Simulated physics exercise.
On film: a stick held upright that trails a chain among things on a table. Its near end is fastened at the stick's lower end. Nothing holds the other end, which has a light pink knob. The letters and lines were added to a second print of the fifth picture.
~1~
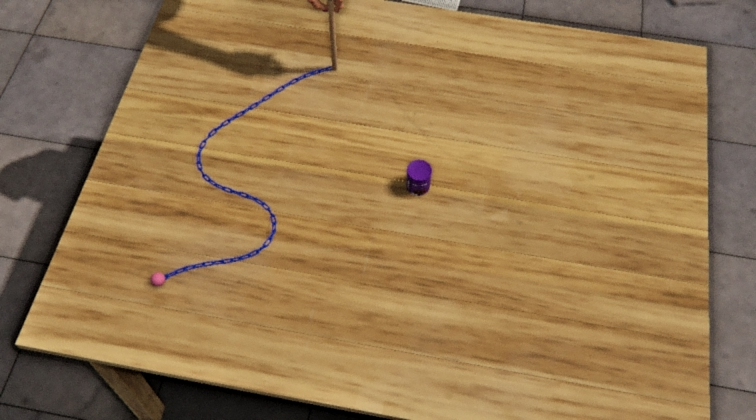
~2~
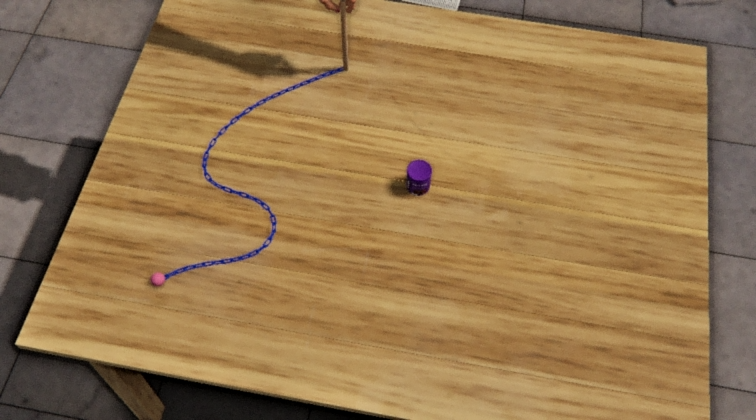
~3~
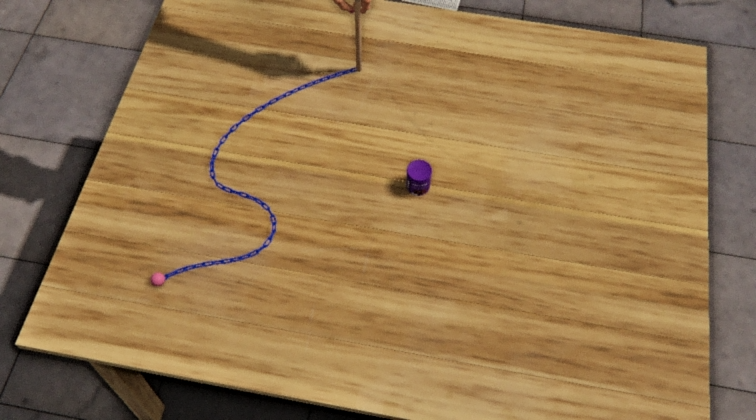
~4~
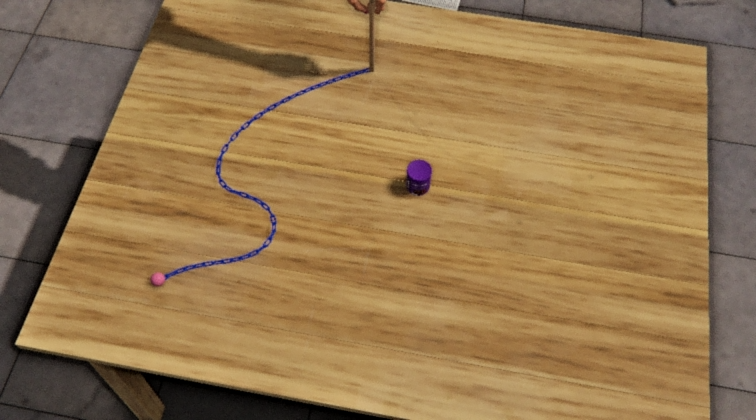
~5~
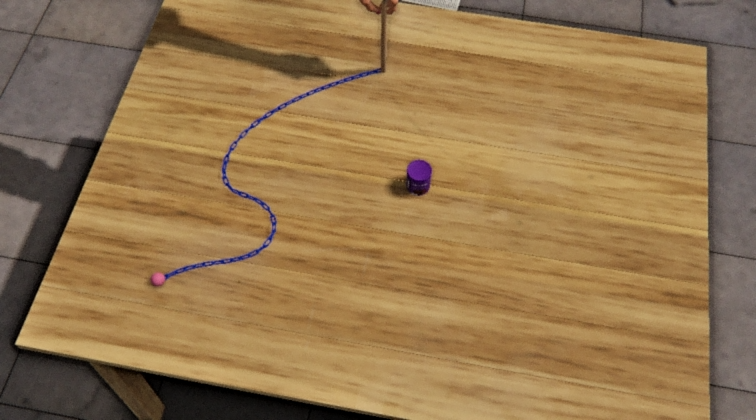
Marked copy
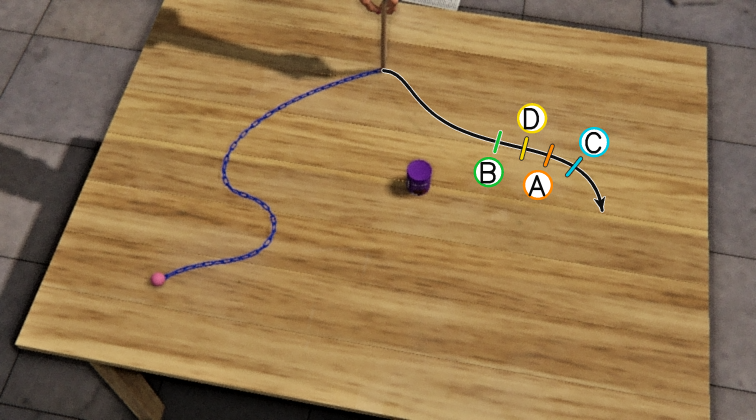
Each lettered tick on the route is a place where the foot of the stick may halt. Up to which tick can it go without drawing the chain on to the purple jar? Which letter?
The farthest safe stop is C.
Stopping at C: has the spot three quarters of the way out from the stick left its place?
By then, yes.
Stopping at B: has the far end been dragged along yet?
By then, no.
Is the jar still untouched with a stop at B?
Yes.
On the marked copy, A at (549, 155); B at (498, 142); C at (574, 167); D at (524, 149); the route from (383, 71) via (494, 141) to (602, 211).
Taking C. A third of the way, foot of the stick (436, 116), middle of the chain (245, 165), free end (158, 279).
Two thirds of the way, foot of the stick (507, 145), middle of the chain (295, 163), free end (158, 279).
When it is over, foot of the stick (574, 167), middle of the chain (357, 181), free end (160, 278); nothing has been touched.
As for the rest, A is safe but short; B is safe but short; D is safe but short.
